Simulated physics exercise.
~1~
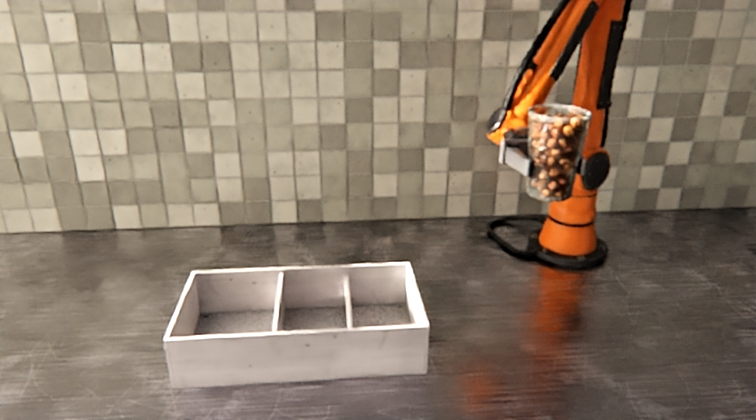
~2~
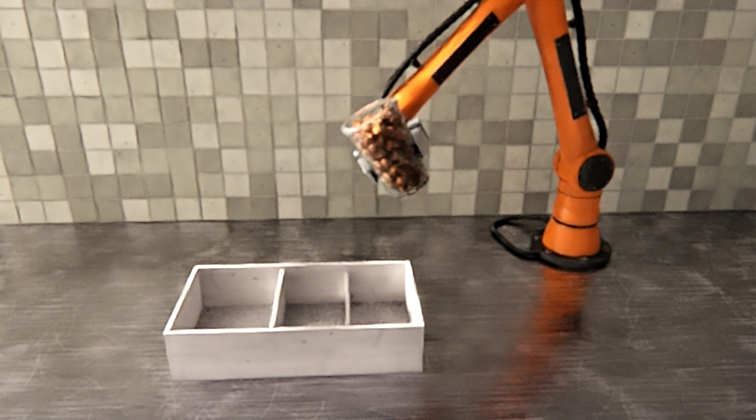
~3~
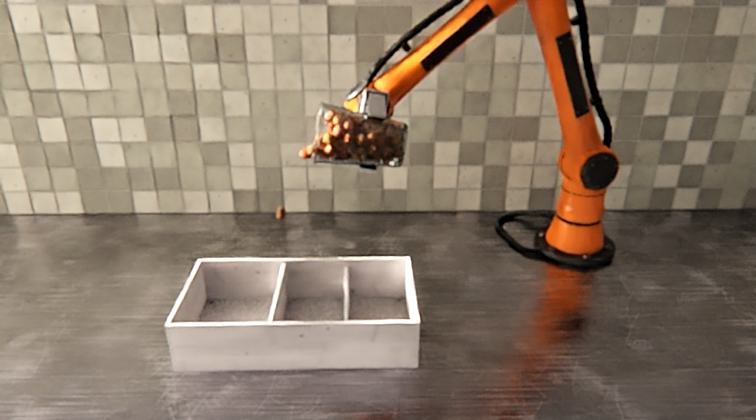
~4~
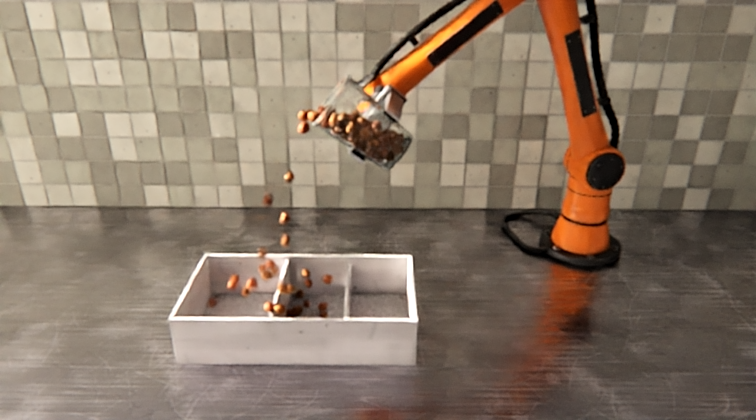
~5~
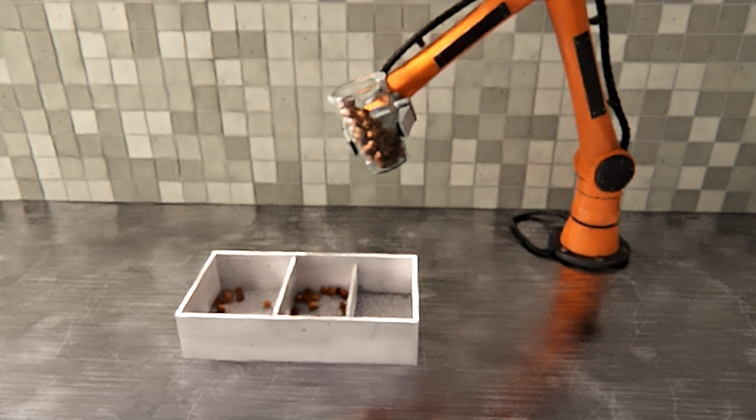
At first, an orange robot arm holds a clear beaker of brown hazelnuts upright, to the right of a pale box with three compartments on a dark table. The arm swings the beaker left and starts to lean it above the box. It then tips the beaker onto its side, and a first nut drops from the mouth. A stream of nuts follows, scattering into the left and middle compartments. Finally, the arm turns the beaker back towards upright, still holding many nuts, while the middle compartment has more than the left and the right one looks almost empty.
